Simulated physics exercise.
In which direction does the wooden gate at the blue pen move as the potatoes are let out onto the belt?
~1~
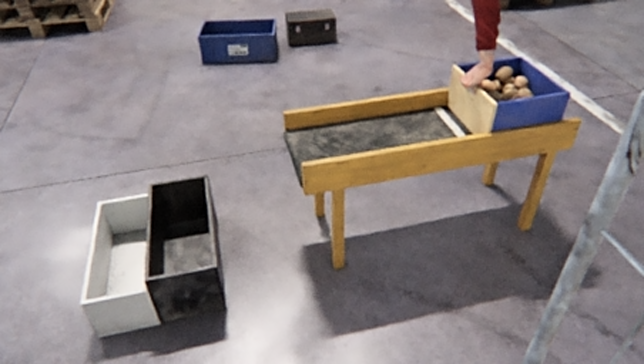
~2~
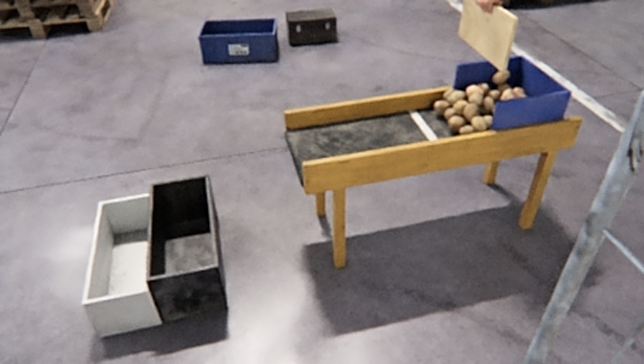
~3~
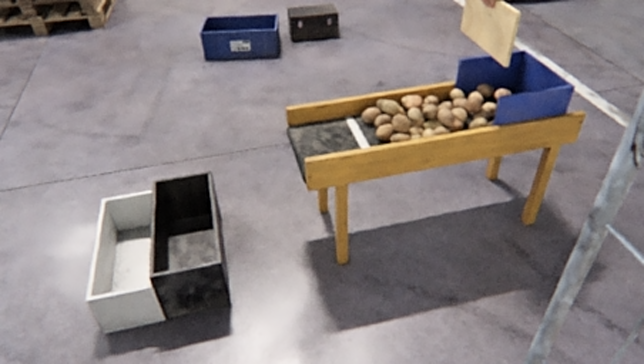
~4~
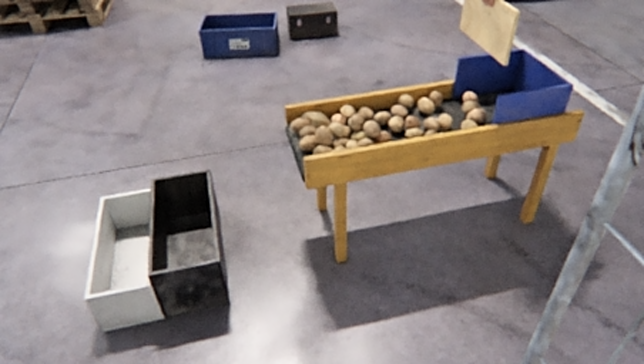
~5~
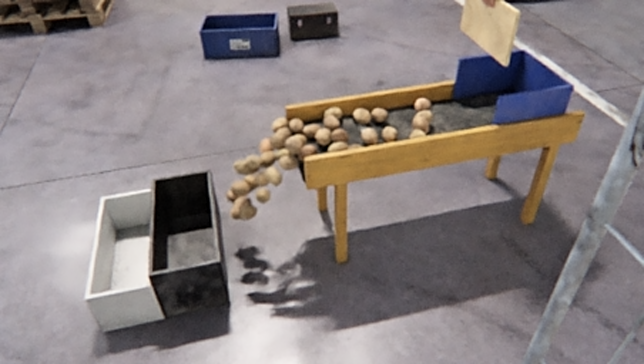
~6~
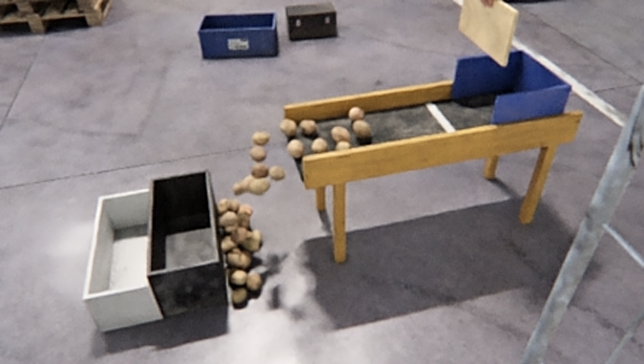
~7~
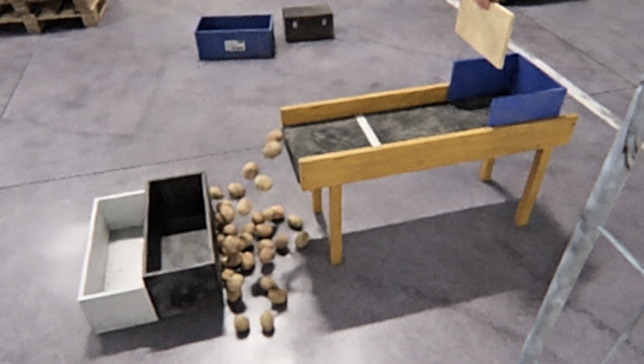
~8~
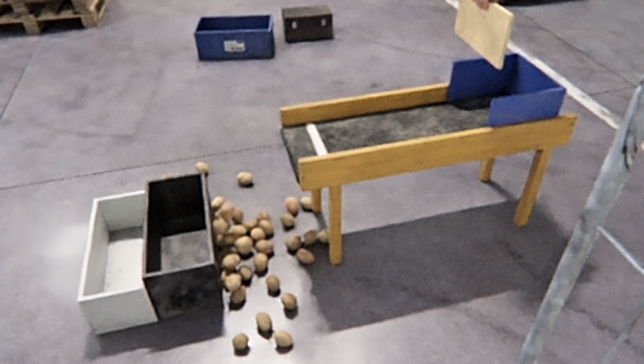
The gate moves up, lifted clear of the pen by a hand.
